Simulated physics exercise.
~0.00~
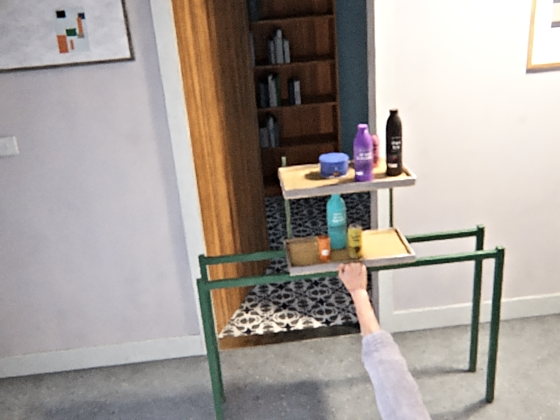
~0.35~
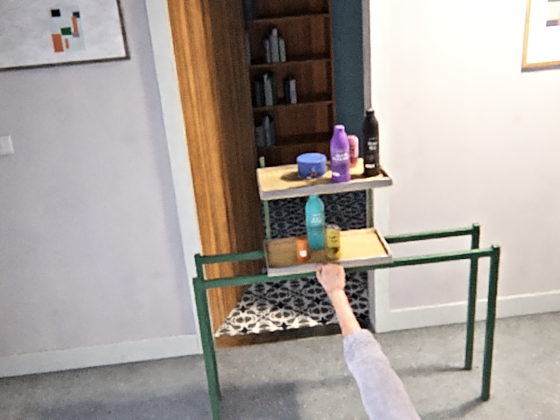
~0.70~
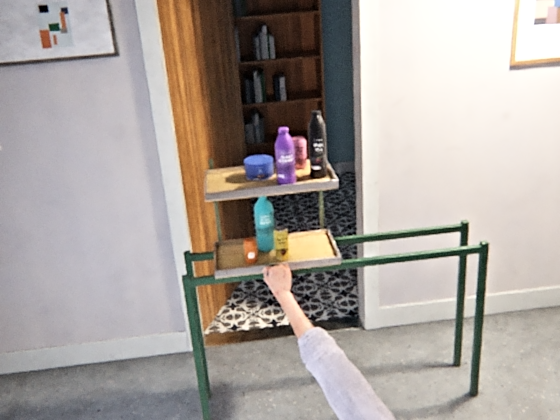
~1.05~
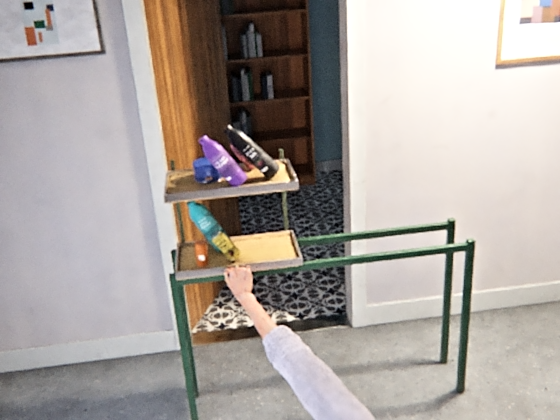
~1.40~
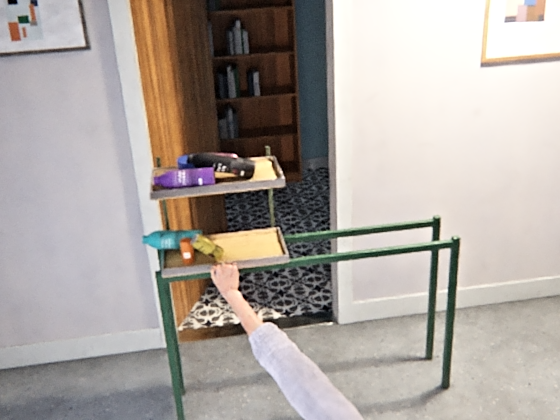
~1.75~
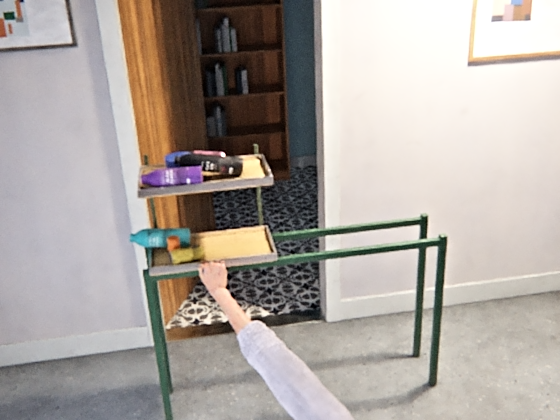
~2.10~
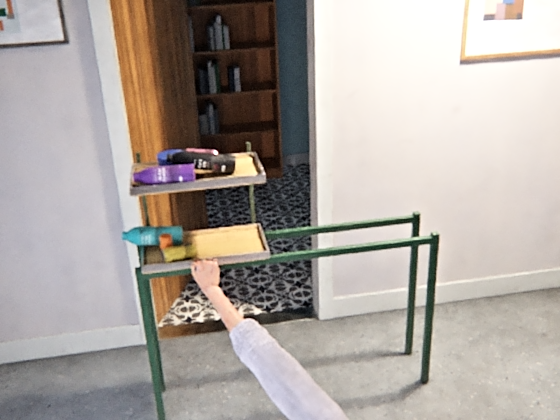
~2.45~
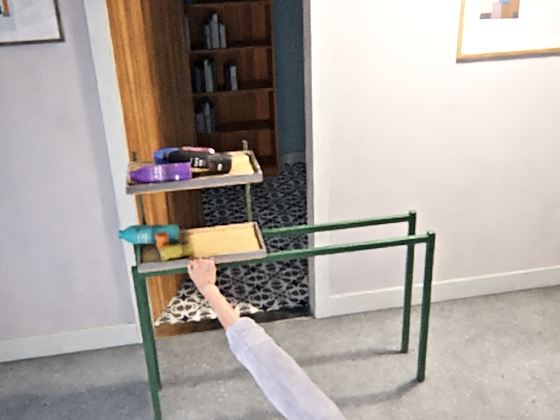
We see a hand slide a two-level tray of bottles, cans and a blue tub leftward along green rails until it stops at the left end, where the bottles and cans tip over to the left and come to rest on their sides on the tray.
